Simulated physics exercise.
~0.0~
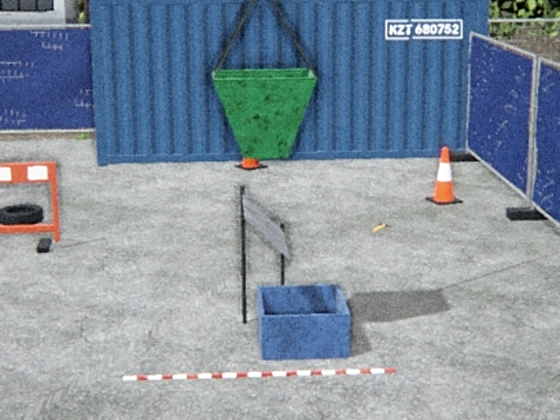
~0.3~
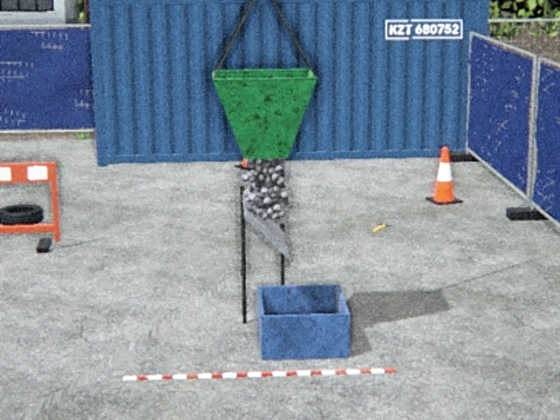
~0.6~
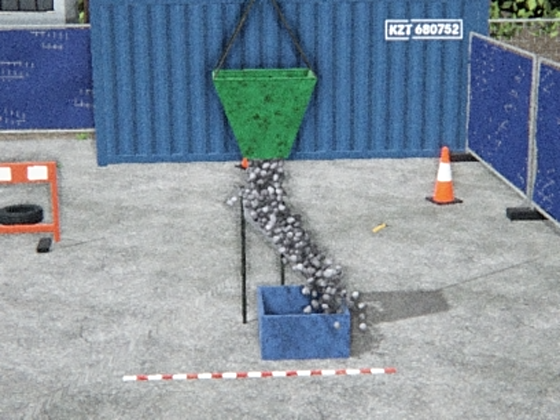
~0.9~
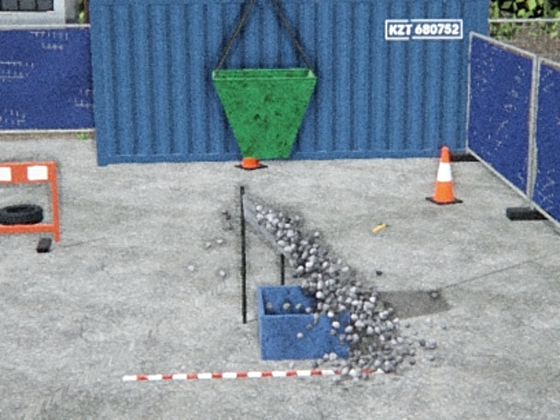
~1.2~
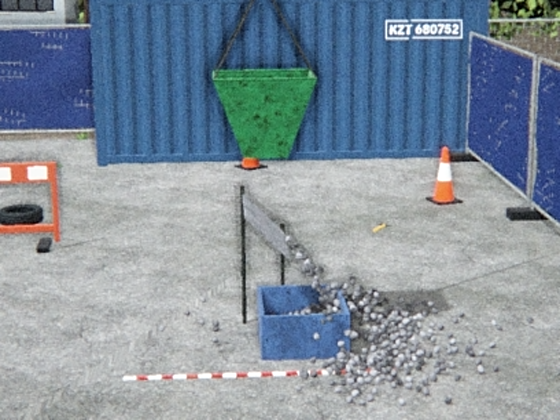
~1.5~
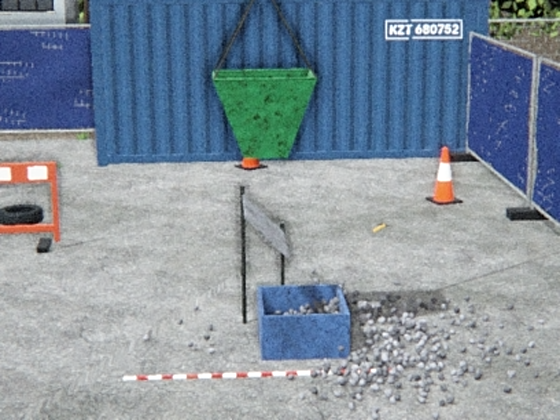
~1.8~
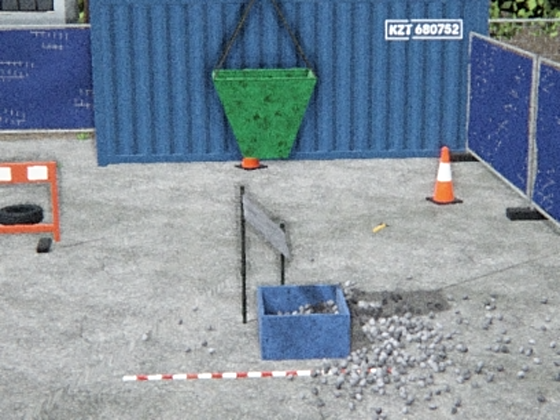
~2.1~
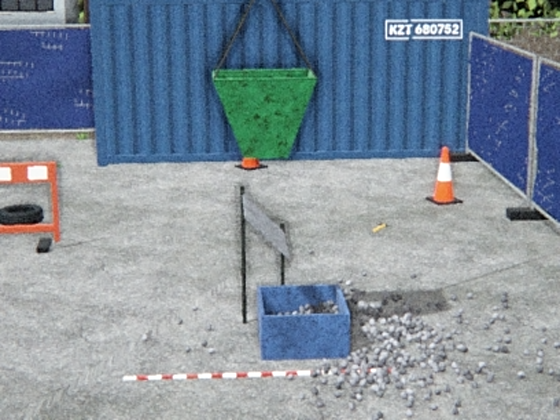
A green hopper hangs on dark straps before a blue shipping container in a gravelly yard, seen from slightly above by a still camera. Beneath it, a sloping grey slide on thin black posts leads towards an open blue bin, with a red-and-white staff in front, orange cones behind and barriers at the sides. Grey stones pour from the hopper's bottom and rush down the slide to the right. Many drop into the bin, while others spill over and scatter across the ground. The stream ends, leaving roughly half inside and most others strewn to the bin's right.
